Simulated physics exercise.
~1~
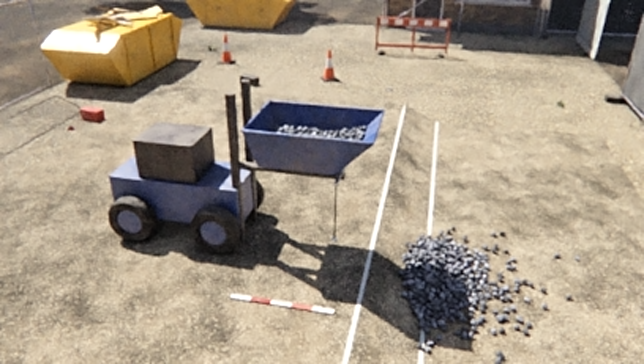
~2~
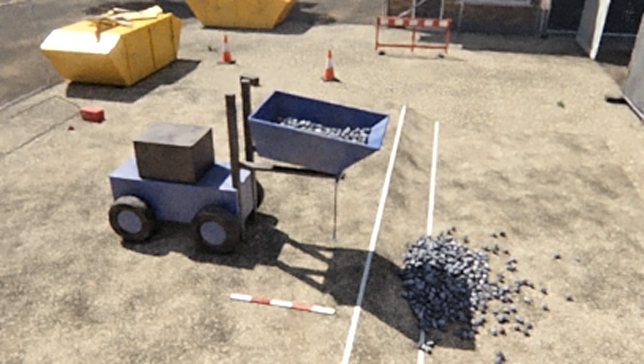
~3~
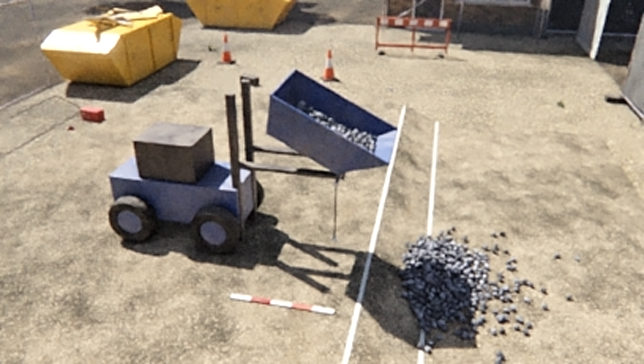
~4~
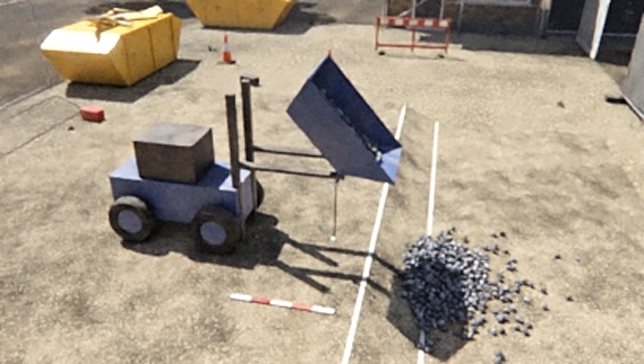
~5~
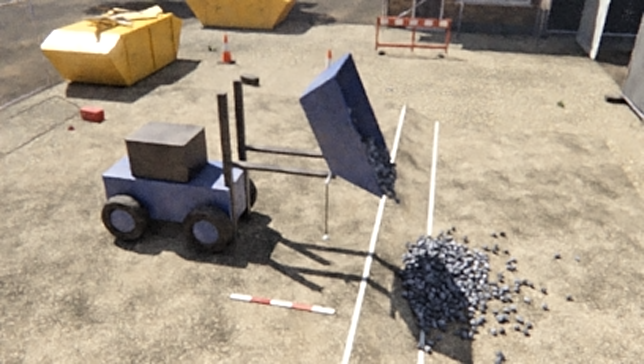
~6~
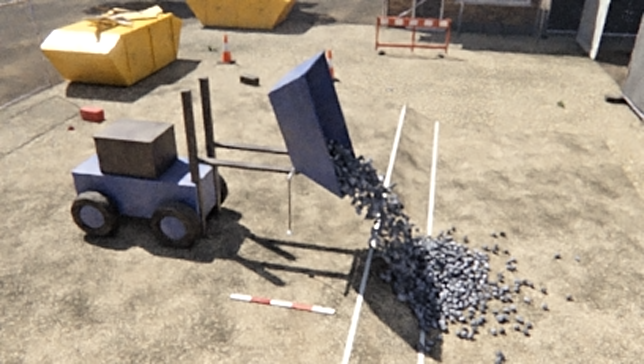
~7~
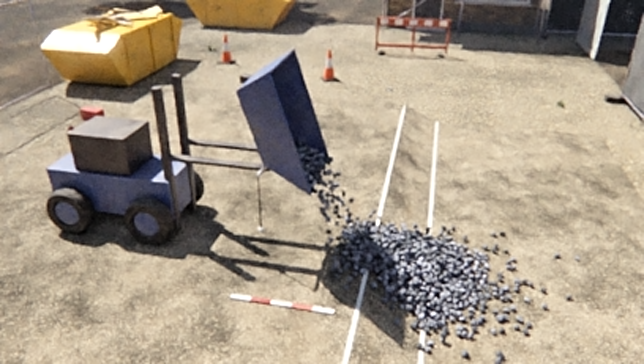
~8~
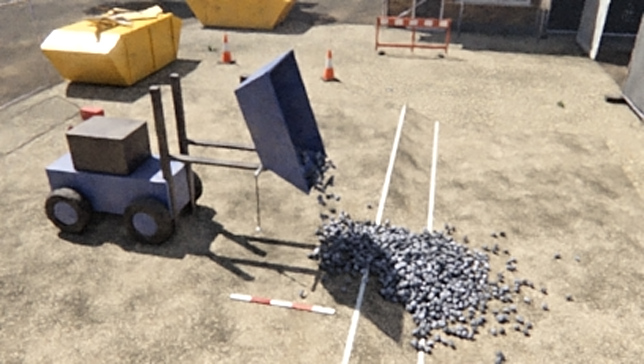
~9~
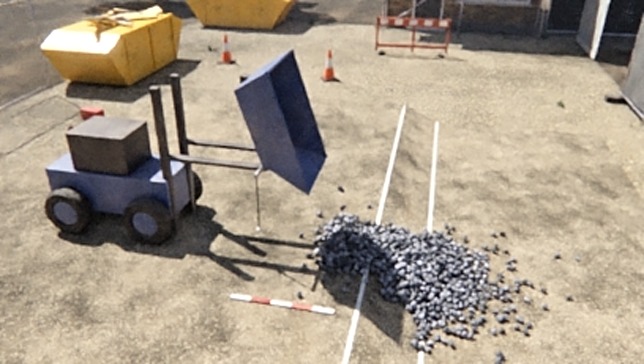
In a sunlit yard with yellow skips, orange cones and a barrier behind, a small blue truck holds up a blue skip of grey stones, facing a loose heap near two white lines. The skip tips forward to the right, steeper and steeper, while the stones slide toward its lower lip. As the truck begins backing to the left, they pour out onto the near side of the heap. The truck stops with the skip steeply tilted, and the last stones trickle down. The skip ends empty, and the heap stretches leftward across both lines.
